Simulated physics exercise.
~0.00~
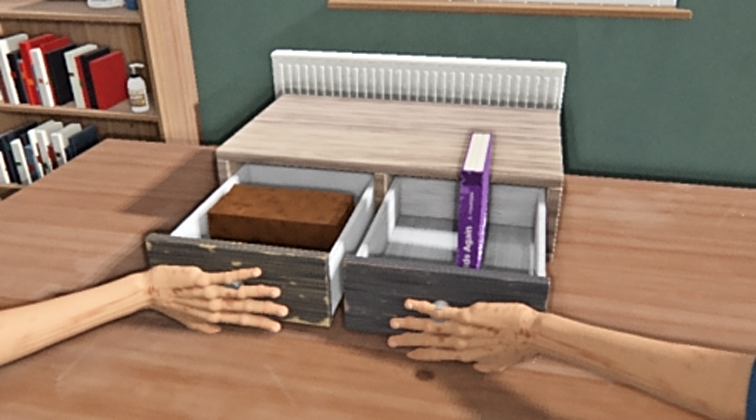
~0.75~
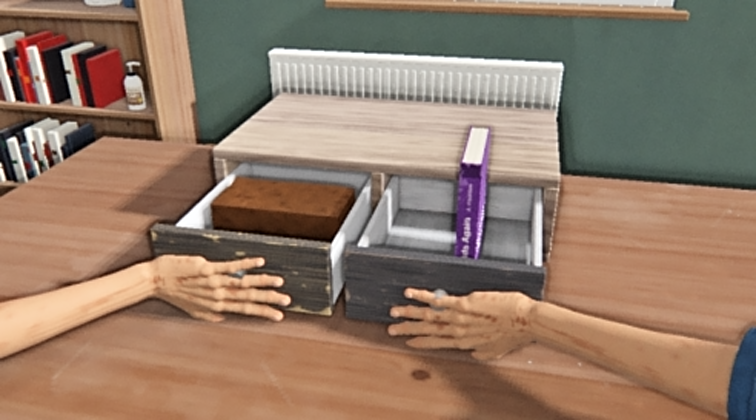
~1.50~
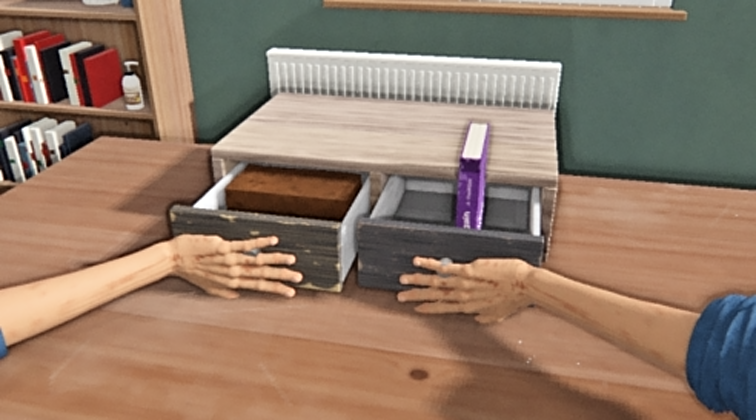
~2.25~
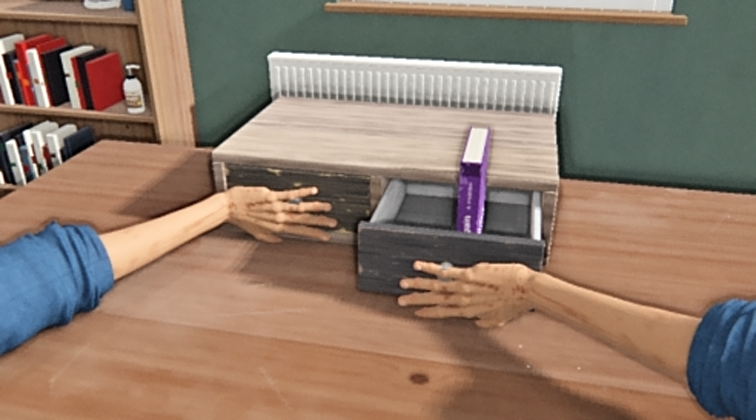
Two hands pushed at a pair of open drawers side by side in a small wooden chest, and the left one, holding a brown block, slid fully shut, while the right one, with a purple book standing upright inside, moved in partway and stayed open.
